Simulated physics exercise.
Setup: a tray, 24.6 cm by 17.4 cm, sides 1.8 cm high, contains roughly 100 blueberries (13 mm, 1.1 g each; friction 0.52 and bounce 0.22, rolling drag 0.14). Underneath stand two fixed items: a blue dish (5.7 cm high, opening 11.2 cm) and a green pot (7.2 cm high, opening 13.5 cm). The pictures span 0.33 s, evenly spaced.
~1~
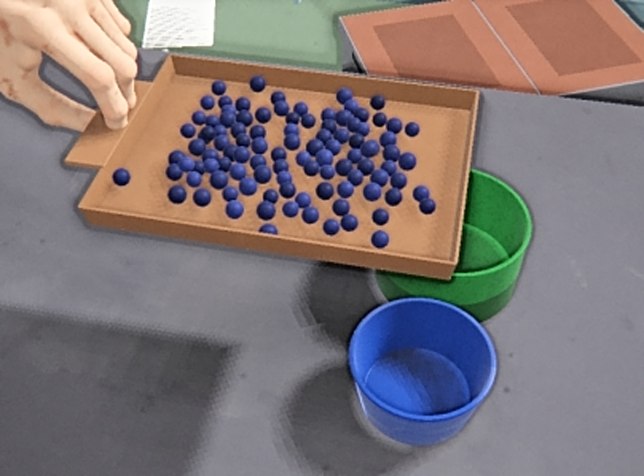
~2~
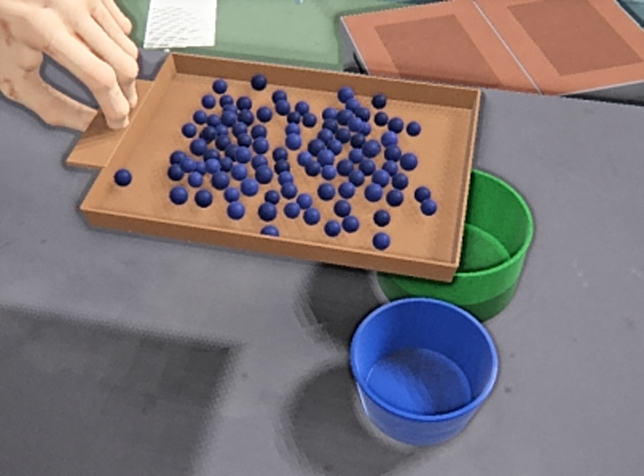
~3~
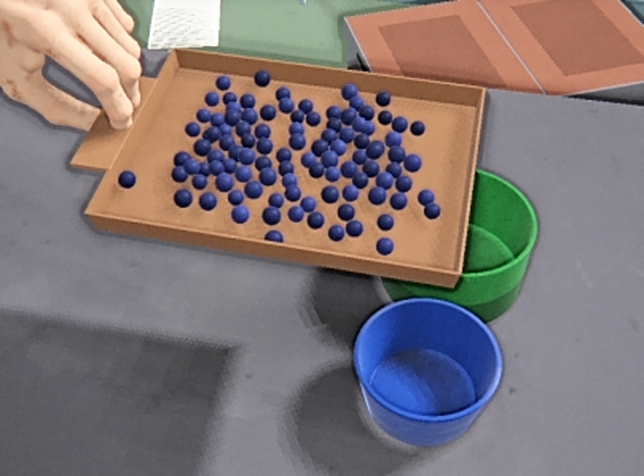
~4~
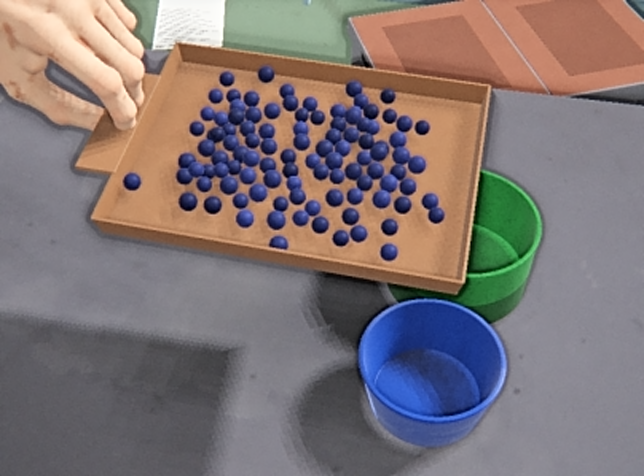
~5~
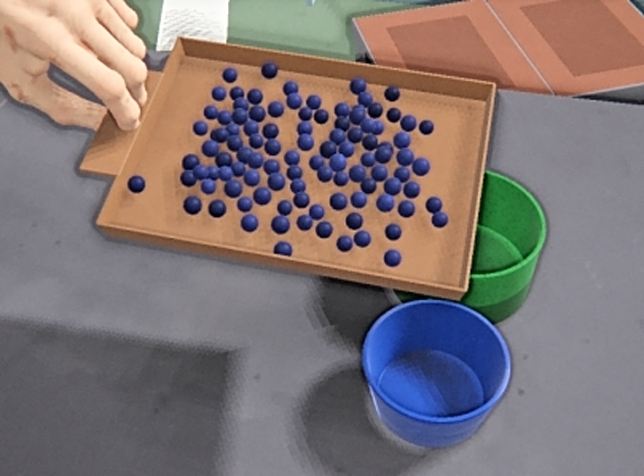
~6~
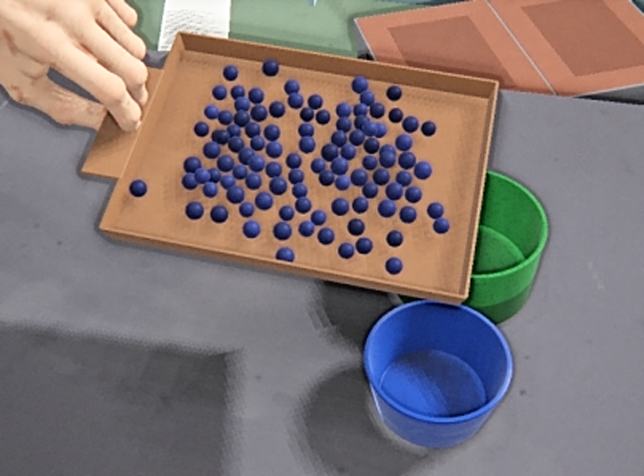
In the video, a hand holds a wooden tray of scattered blueberries above a gray surface beside a blue dish and a green pot, then gradually tilts its front side lower while the berries shift only slightly.
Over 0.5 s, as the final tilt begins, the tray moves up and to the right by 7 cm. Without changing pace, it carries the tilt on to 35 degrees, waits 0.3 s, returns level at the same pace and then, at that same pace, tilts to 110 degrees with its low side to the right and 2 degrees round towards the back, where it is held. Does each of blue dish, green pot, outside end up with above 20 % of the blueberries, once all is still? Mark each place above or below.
Marks: Blue dish above, green pot below, outside above.
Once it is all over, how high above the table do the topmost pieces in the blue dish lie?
I'd put it at some 3.0 centimetres.
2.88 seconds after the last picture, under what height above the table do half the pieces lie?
The height comes out near 18 cm above the table.
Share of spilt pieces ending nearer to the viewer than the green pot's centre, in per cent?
About 100 percent.
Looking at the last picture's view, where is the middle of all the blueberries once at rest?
I'd say close to (425, 367).
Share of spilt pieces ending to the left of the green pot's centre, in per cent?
Roughly 80 percent.
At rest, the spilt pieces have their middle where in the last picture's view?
I'd point to about (381, 331).
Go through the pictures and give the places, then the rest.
In the first picture, tray at (261, 235); tilt 0 degrees; leading edge at (468, 168); middle of the load at (279, 155); blue dish at (422, 355); green pot at (453, 217).
In the second picture, tray at (262, 237); tilt 1 degrees; leading edge at (470, 169); middle of the load at (280, 155).
In the third picture, tray at (267, 243); tilt 4 degrees; leading edge at (473, 171); middle of the load at (284, 156).
In the fourth picture, tray at (272, 250); tilt 8 degrees; low side front; leading edge at (478, 175); middle of the load at (288, 157).
In the fifth picture, tray at (276, 257); tilt 11 degrees; low side front; leading edge at (482, 178); middle of the load at (292, 158).
In the sixth picture, tray at (278, 262); tilt 15 degrees; low side front; leading edge at (483, 182); middle of the load at (294, 161); blue dish at (438, 357); green pot at (469, 219).
Then, 1.10 s after the last picture, tilt 17 degrees; tray 100 %; middle of all pieces on or above the table near (312, 219).
Then, 2.03 s after the last picture, tilt 29 degrees; tray 100 %; middle of all pieces on or above the table near (432, 188).
Then, 2.88 s after the last picture, tilt 76 degrees; tray 95 %; middle of all pieces on or above the table near (426, 229).
Then, 3.69 s after the last picture, tilt 110 degrees; blue dish 55 %, green pot 15 %, outside 35 %; middle of all pieces on or above the table near (426, 350).
In the end, tray 0 %, blue dish 55 %, green pot 15 %, outside 35 %.
